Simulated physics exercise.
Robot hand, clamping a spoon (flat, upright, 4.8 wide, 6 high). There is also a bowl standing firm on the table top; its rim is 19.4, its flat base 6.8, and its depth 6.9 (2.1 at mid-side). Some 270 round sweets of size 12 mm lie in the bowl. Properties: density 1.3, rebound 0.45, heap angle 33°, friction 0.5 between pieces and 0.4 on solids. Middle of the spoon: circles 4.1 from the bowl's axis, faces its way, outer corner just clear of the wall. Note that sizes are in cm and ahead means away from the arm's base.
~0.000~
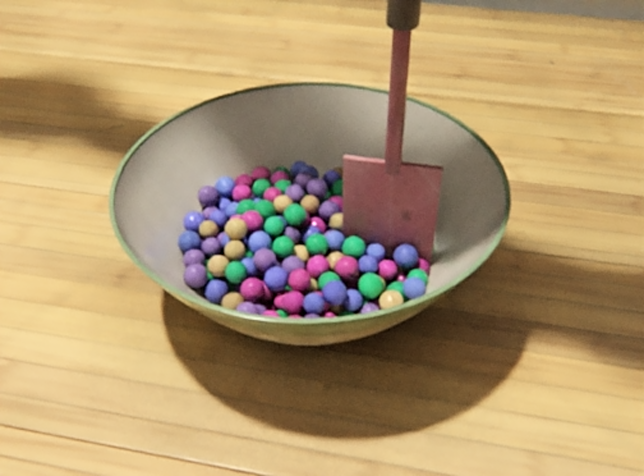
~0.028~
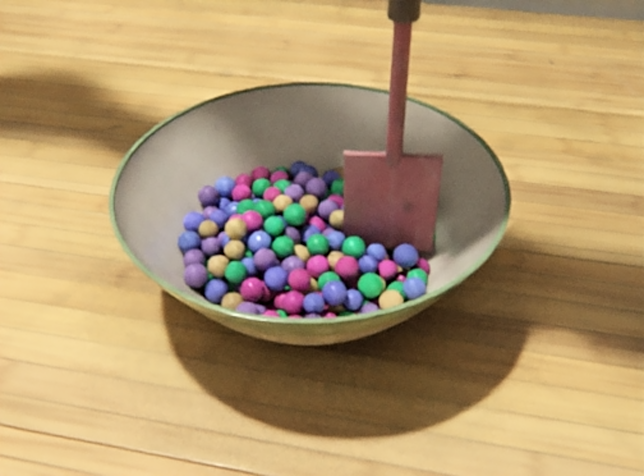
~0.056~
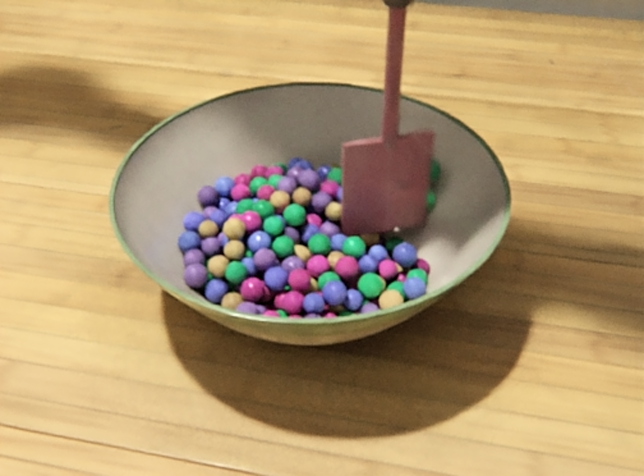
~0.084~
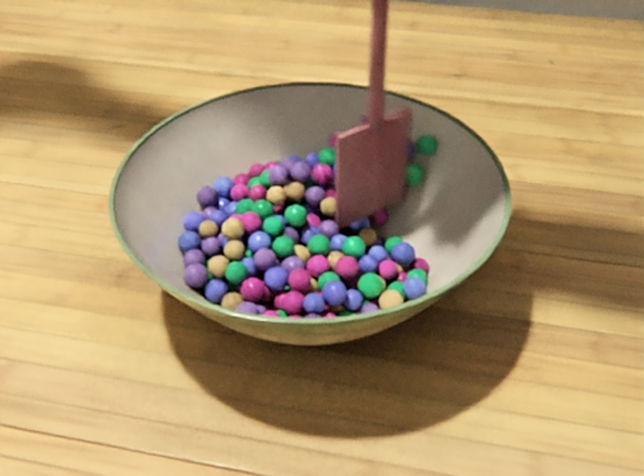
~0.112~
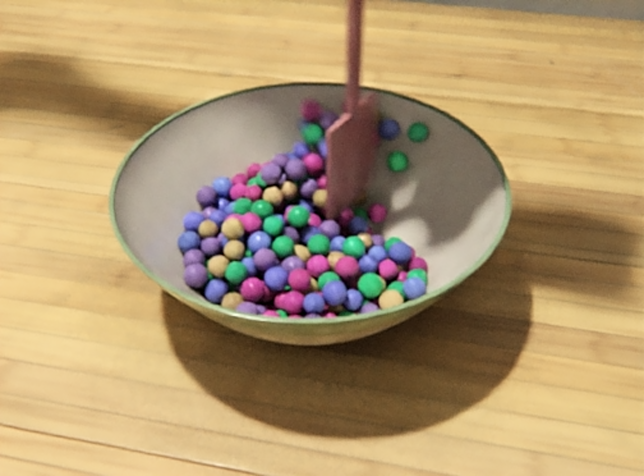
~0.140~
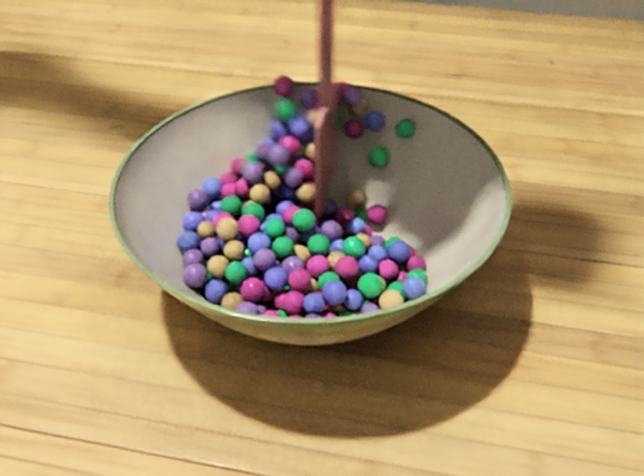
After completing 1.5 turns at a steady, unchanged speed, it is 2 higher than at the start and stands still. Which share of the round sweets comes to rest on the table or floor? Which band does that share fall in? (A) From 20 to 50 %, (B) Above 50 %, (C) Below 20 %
C.
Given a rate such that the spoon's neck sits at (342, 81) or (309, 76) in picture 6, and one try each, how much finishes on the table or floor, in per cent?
Roughly 5 per cent on the first try and 15 per cent on the second.
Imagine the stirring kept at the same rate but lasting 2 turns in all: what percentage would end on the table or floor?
I'd reckon near 10 per cent.
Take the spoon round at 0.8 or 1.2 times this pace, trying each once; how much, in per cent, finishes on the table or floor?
Estimates in order: Some 5 % and some 15 %.
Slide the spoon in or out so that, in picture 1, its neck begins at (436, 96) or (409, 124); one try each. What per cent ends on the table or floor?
0 and 5 %.
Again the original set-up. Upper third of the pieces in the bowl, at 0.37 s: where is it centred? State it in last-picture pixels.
I'd put its middle near (291, 288).
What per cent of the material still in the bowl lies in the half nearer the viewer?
Close to 45 in a hundred.
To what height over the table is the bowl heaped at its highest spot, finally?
6.0 cm or so.
After 0.37 s, 264° round, highest piece 10 above the table; 252 in the bowl, 8 on the table or floor, 9 in flight or on the tool.
After 0.60 s, 78° round, highest piece 8 above the table; 244 in the bowl, 23 on the table or floor, 2 in flight or on the tool.
After 0.91 s, 180° round, highest piece 6 above the table; 242 in the bowl, 27 on the table or floor.
After 1.61 s, 180° round, highest piece 5 above the table; 242 in the bowl, 27 on the table or floor.
At rest, 242 in the bowl, 27 on the table or floor. That is 10 % on the table or floor.
